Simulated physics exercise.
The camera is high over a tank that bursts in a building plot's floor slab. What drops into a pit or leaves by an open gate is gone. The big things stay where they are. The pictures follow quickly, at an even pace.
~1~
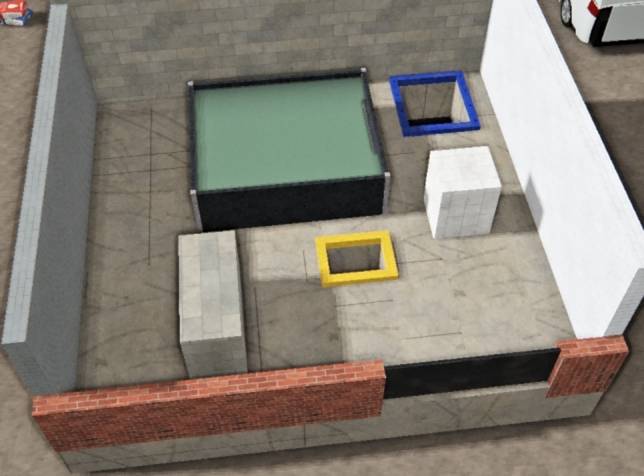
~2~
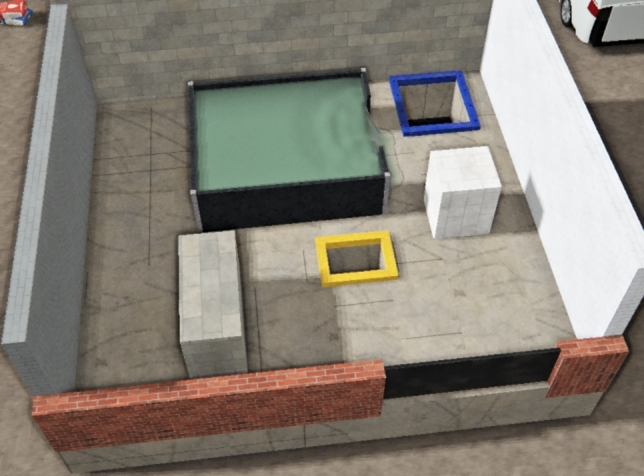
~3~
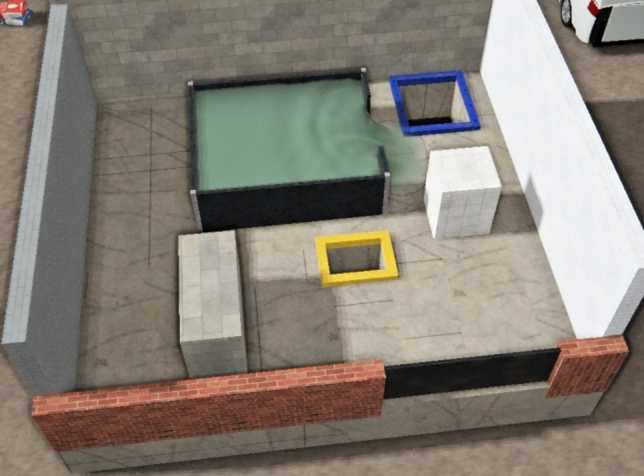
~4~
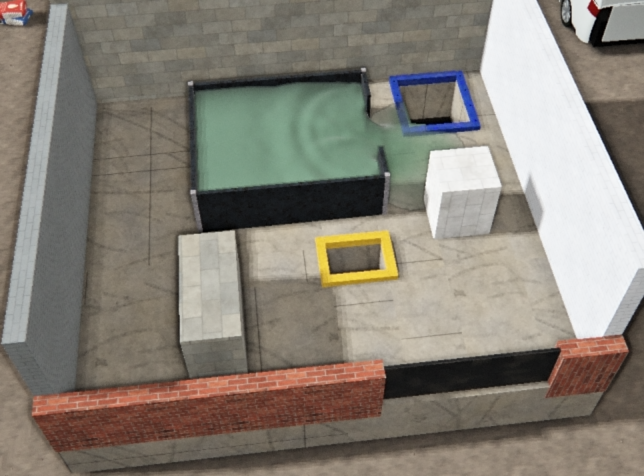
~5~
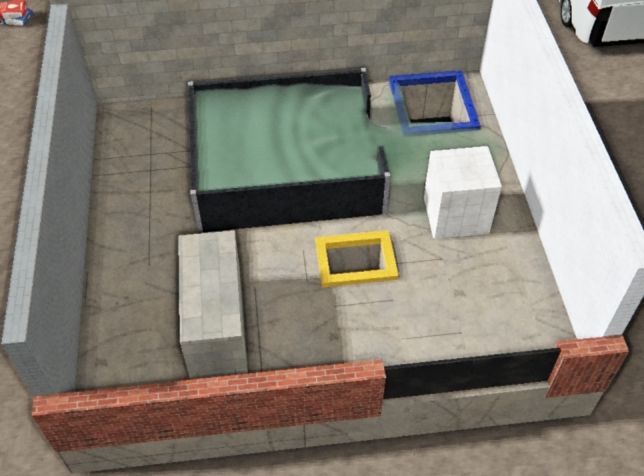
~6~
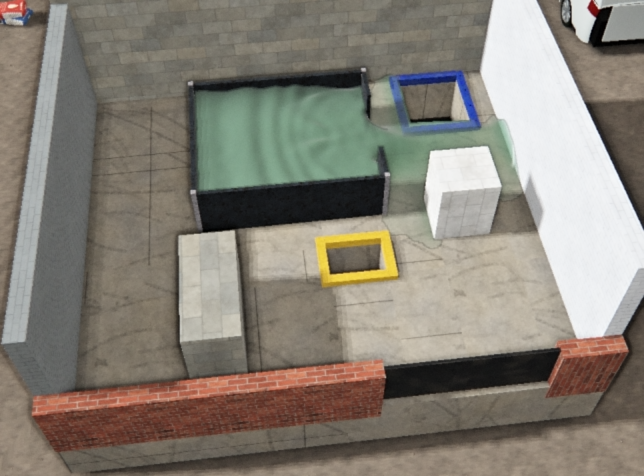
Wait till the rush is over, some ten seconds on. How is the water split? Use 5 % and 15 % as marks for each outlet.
In the end: The gate takes less than 5 %; the blue pit takes more than 15 %; the yellow pit takes less than 5 %.
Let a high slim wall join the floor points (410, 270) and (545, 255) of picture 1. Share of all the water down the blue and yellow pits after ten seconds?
In per cent: Blue 35, yellow 8.
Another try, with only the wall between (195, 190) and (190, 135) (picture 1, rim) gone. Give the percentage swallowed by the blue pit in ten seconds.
Roughly, in per cent: Blue 8.
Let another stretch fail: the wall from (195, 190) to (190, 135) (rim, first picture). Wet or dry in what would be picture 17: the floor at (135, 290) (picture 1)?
At that place: Wet.
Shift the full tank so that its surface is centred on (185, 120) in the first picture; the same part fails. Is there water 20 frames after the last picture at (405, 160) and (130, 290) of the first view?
One after the other: Under water, clear.
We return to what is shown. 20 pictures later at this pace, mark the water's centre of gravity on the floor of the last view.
Close to (357, 183).
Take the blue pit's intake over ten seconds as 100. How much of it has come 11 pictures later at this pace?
I make it 20 per cent.
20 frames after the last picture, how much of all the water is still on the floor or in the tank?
Close to 88 %.
A moment on, water covers 20 % of the floor; the gate 0 %, the blue pit 2 %, the yellow pit 0 %.
Next, water covers 35 % of the floor; the gate 0 %, the blue pit 6 %, the yellow pit 0 %.
Then, water covers 50 % of the floor; the gate 0 %, the blue pit 13 %, the yellow pit 0 %.
Later, water covers 80 % of the floor; the gate 0 %, the blue pit 21 %, the yellow pit 0 %.
In the end, water covers 95 % of the floor; the gate 0 %, the blue pit 27 %, the yellow pit 0 %.
